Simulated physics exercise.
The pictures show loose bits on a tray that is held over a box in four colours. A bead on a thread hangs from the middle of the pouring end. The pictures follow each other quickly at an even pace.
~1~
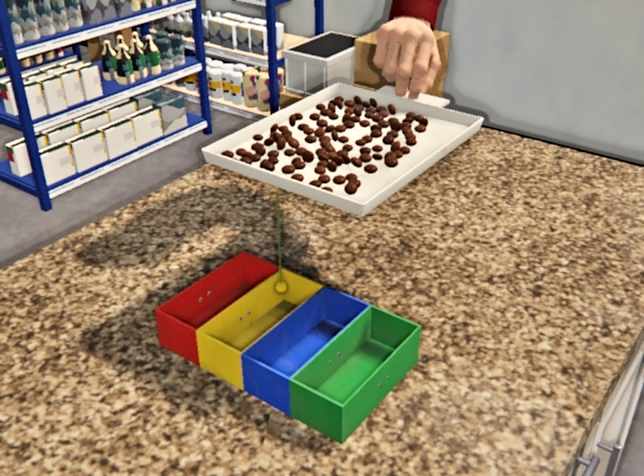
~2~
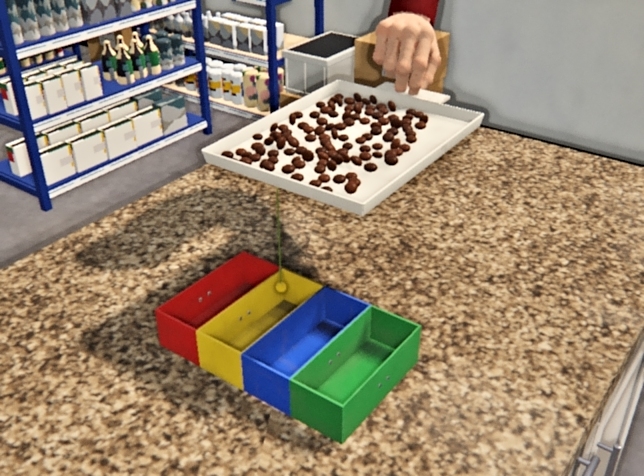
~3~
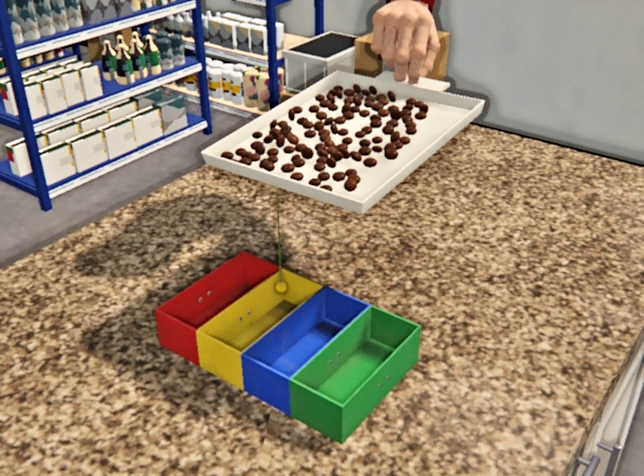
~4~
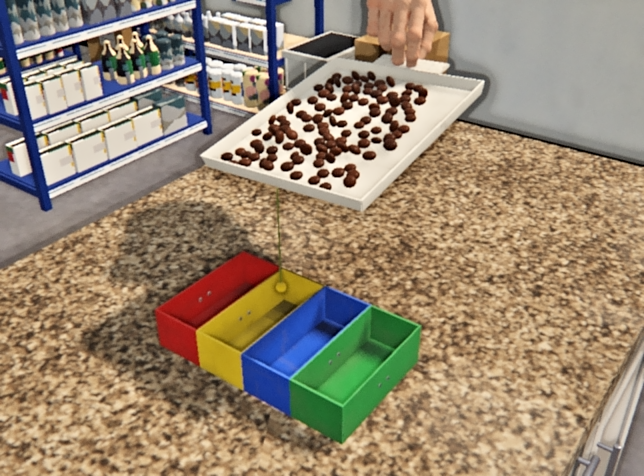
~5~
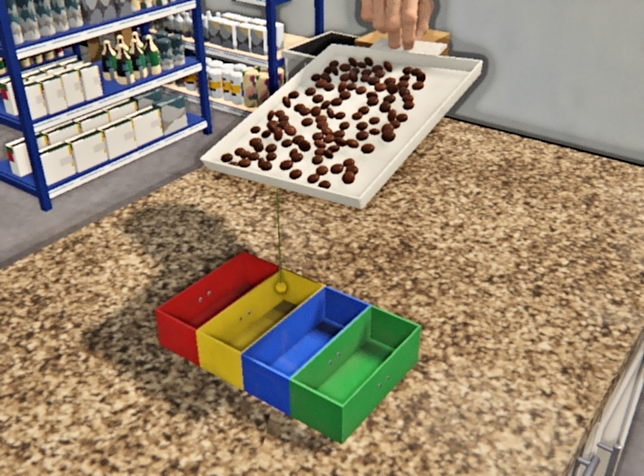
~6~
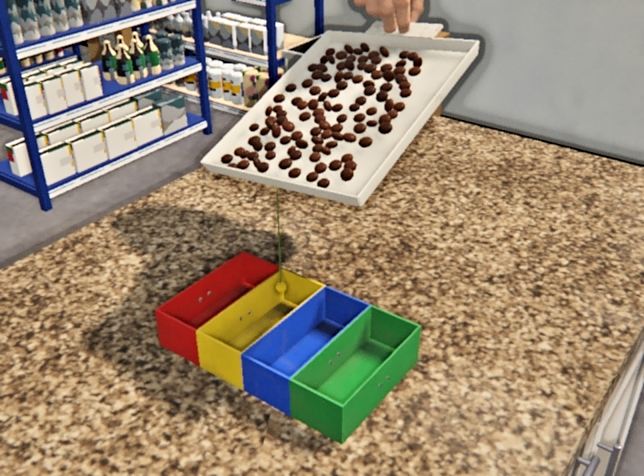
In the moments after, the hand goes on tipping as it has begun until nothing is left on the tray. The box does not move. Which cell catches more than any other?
Fullest: The red cell.
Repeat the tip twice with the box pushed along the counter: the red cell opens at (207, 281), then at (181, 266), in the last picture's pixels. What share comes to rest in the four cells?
Near 90 % and 90 %.
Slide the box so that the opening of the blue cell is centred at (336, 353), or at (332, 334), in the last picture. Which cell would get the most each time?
In turn: Red; that red cell.
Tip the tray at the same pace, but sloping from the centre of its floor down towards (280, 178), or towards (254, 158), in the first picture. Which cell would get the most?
First the red cell, then that red cell.
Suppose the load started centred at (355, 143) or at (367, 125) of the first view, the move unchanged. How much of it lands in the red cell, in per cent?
First some 50, then 60 per cent.
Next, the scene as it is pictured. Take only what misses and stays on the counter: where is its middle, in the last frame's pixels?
Close to (140, 314).
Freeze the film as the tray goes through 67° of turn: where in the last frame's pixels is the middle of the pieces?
Around (249, 140).
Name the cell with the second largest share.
It is the yellow cell.
Just after the last frame, tray tipped steeply; almost all on the tray; about a tenth falling or outside the box.
A moment on, tray tipped past a quarter turn; just a few on the tray; roughly a third in the red cell; roughly a quarter in the yellow cell; just a few in the blue cell; roughly a third falling or outside the box.
Further on, tray tipped past a quarter turn; roughly half in the red cell; roughly a quarter in the yellow cell; just a few in the blue cell; roughly a quarter falling or outside the box.
When it is over, tray tipped past a quarter turn; roughly half in the red cell; roughly a quarter in the yellow cell; just a few in the blue cell; not one in the green cell; roughly a quarter outside the box.
